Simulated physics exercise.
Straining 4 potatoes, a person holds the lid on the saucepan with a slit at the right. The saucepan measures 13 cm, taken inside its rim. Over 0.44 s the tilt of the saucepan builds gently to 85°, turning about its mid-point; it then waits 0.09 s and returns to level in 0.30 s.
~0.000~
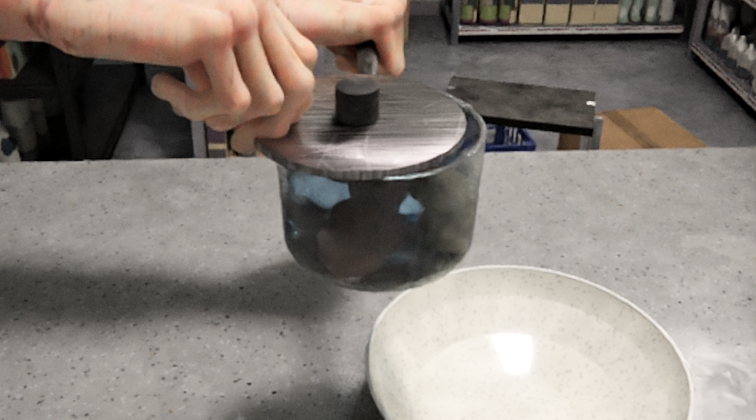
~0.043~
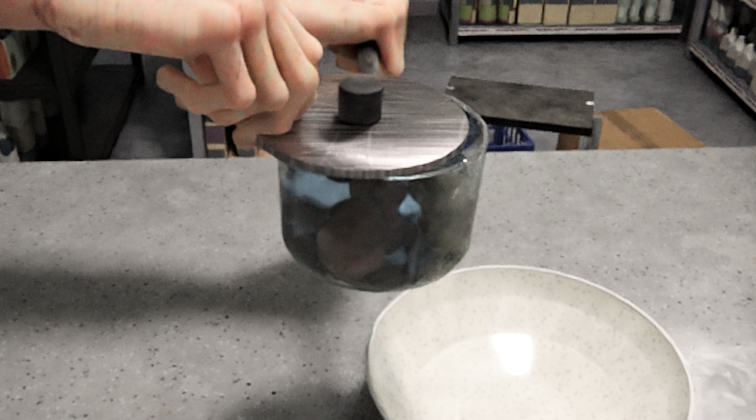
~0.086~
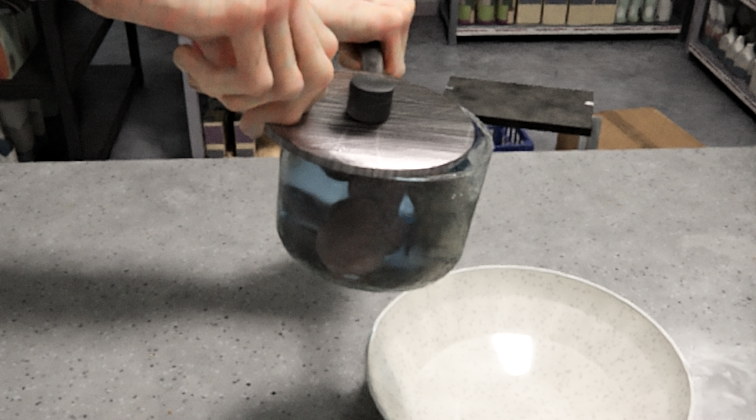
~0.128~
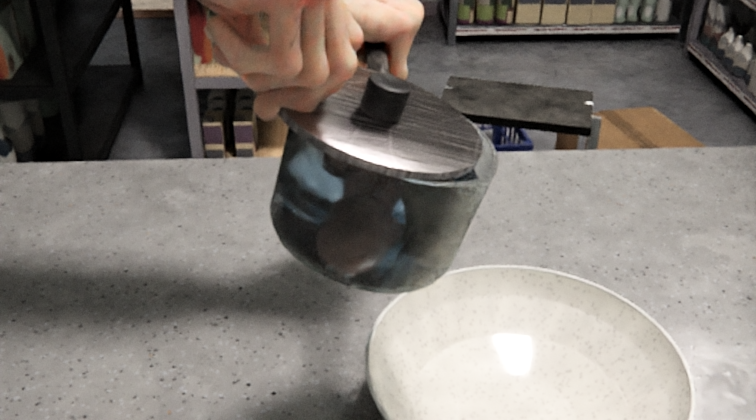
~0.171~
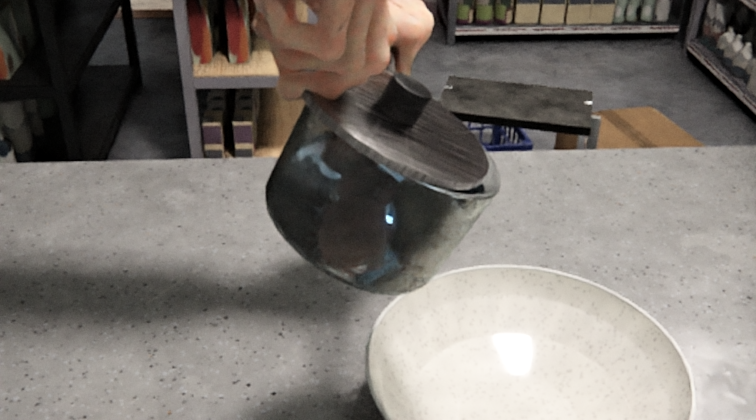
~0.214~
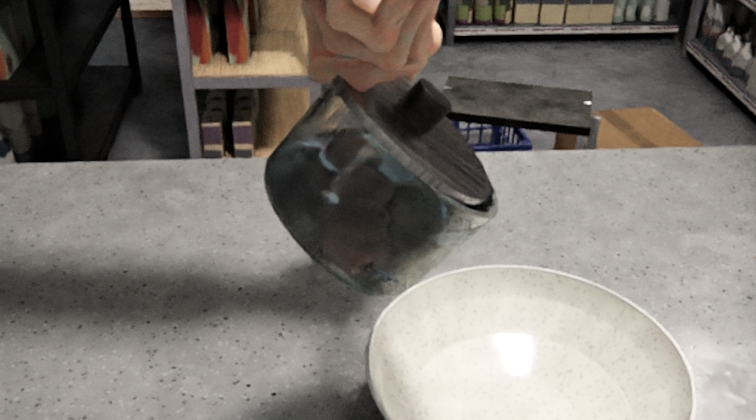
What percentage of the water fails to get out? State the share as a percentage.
About 43 per cent.
By 0.37 s the tilt is 80° and 81 per cent of the water is still in the saucepan.
By 0.49 s the tilt is 85° and 63 per cent of the water is still in the saucepan.
By 0.61 s the tilt is 72° and 48 per cent of the water is still in the saucepan.
By 0.74 s the tilt is 17° and 43 per cent of the water is still in the saucepan.
At rest 43 per cent of the water is still in the saucepan.
